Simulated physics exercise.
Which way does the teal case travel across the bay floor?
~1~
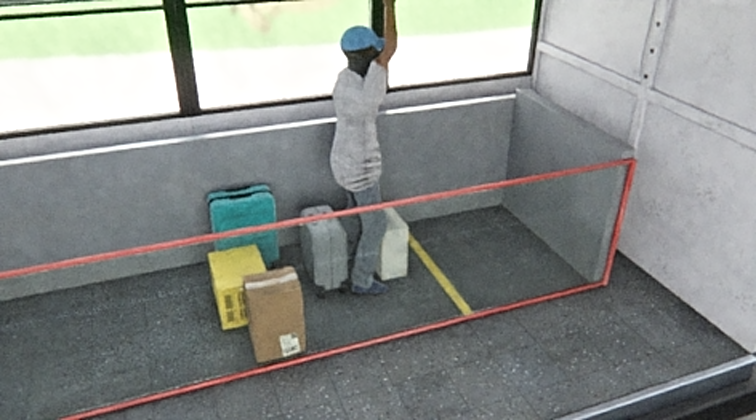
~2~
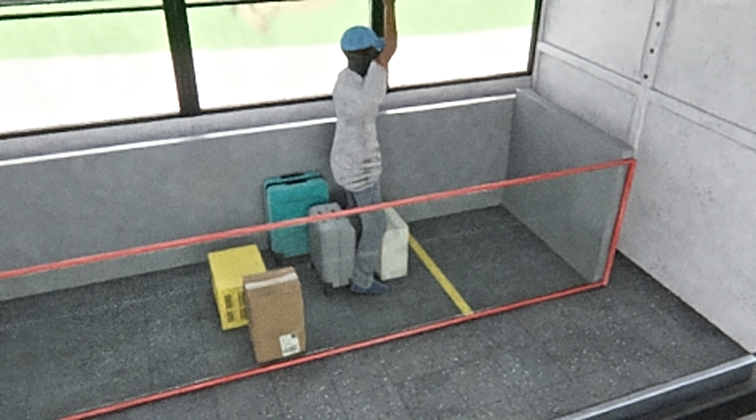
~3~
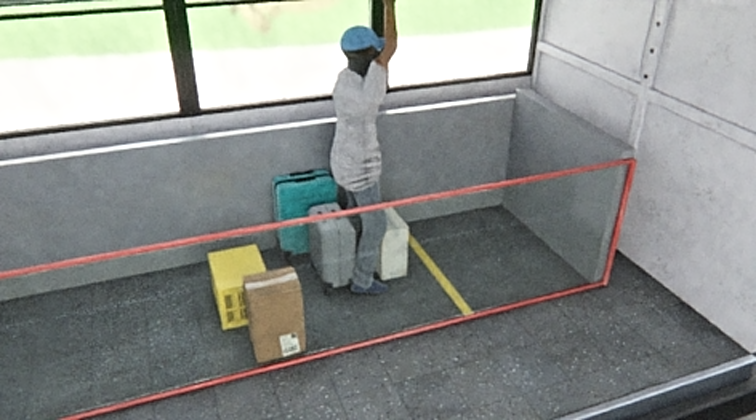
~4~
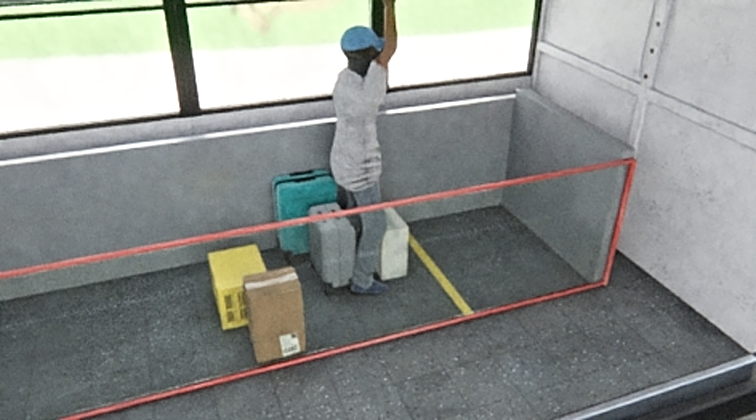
The teal case travels to the right, ending up partly behind the grey case.
